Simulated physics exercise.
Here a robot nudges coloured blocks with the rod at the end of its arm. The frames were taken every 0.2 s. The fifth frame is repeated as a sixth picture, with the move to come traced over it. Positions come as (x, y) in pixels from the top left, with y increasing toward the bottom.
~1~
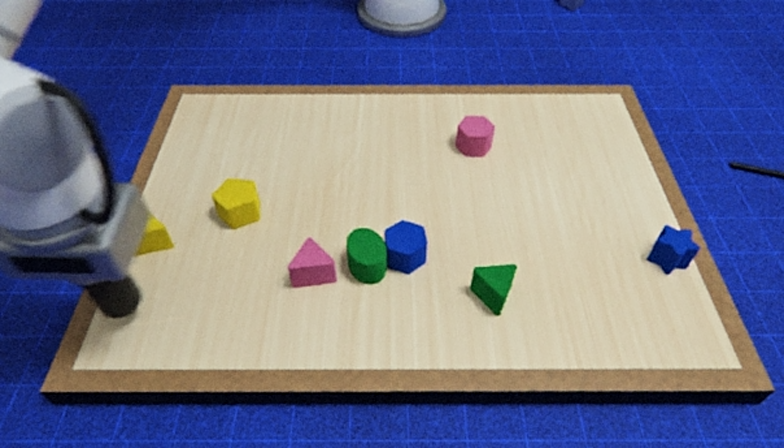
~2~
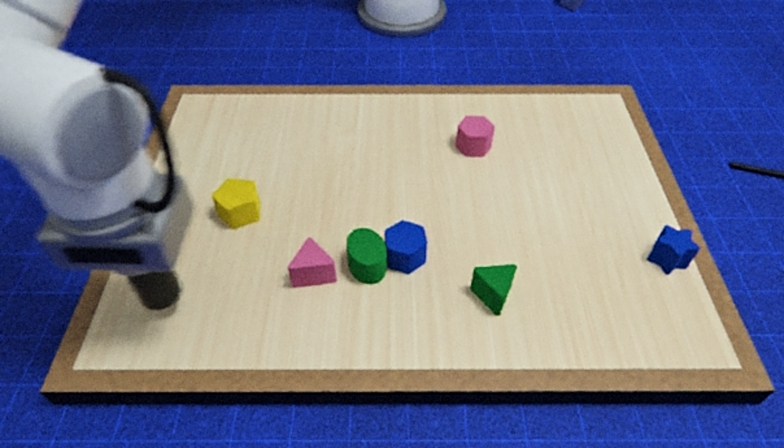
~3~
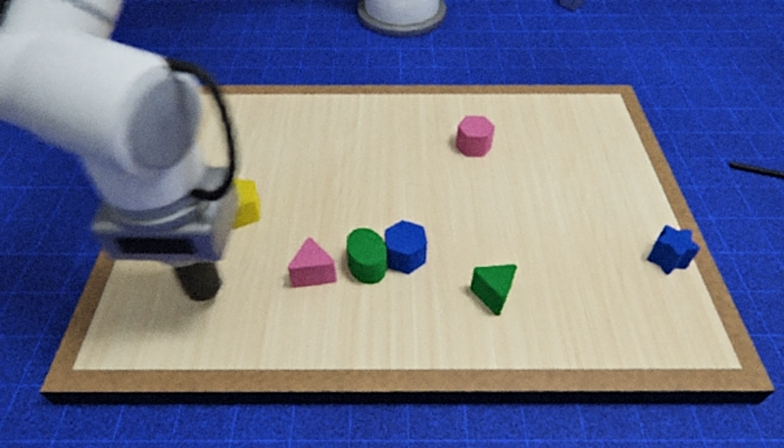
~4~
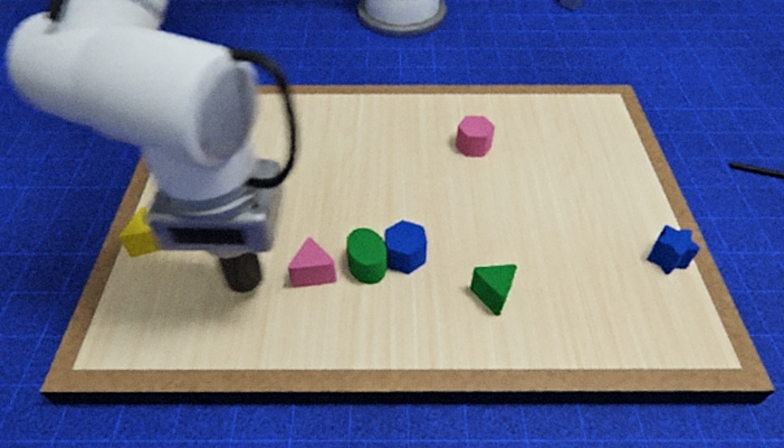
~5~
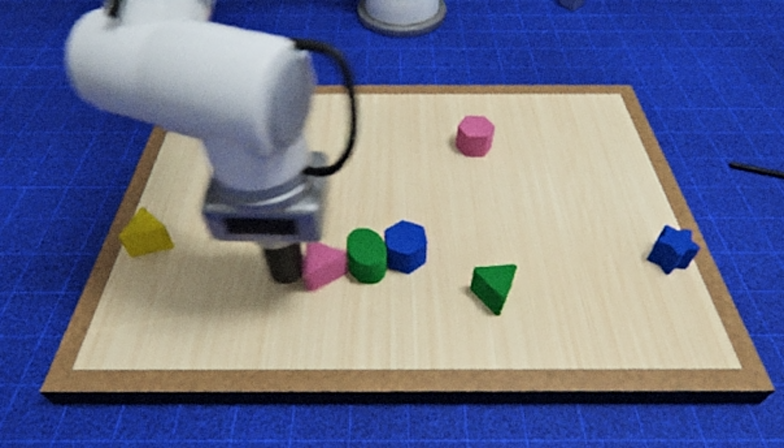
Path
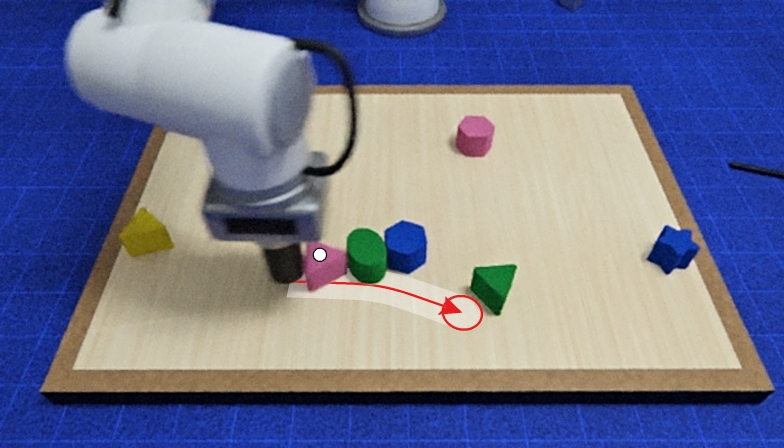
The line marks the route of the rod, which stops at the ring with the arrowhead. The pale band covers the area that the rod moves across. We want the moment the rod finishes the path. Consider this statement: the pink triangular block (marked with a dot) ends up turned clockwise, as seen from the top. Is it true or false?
Answer: False.
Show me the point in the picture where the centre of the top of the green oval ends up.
At roughly (392, 227).
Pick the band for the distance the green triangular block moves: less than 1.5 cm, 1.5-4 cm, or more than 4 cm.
It moves only a bit, under 1.5 cm.
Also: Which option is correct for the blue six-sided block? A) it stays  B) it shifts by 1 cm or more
Choice B: It shifts by 1 cm or more.
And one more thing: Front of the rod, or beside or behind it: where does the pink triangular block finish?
Prediction: Slipped aside.
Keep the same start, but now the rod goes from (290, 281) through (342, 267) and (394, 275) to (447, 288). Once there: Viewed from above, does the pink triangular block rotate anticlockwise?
Going by the path, yes.
Drawn move, from (290, 281) by way of (377, 286) to (462, 312); the dot is on the pink triangular block.
What follows on the original path. One third of the way, rod at (348, 271); pink triangular block at (357, 238), turned 65° anticlockwise; green oval at (390, 228), turned 50° clockwise; blue six-sided block at (431, 233).
Two thirds of the way, rod at (406, 281); pink triangular block at (358, 237), turned 75° anticlockwise; green oval at (392, 227), turned 55° clockwise; blue six-sided block at (432, 233).
At the end, rod at (464, 300); pink triangular block at (358, 237), turned 75° anticlockwise; green oval at (392, 227), turned 55° clockwise; blue six-sided block at (432, 233); green triangular block still.
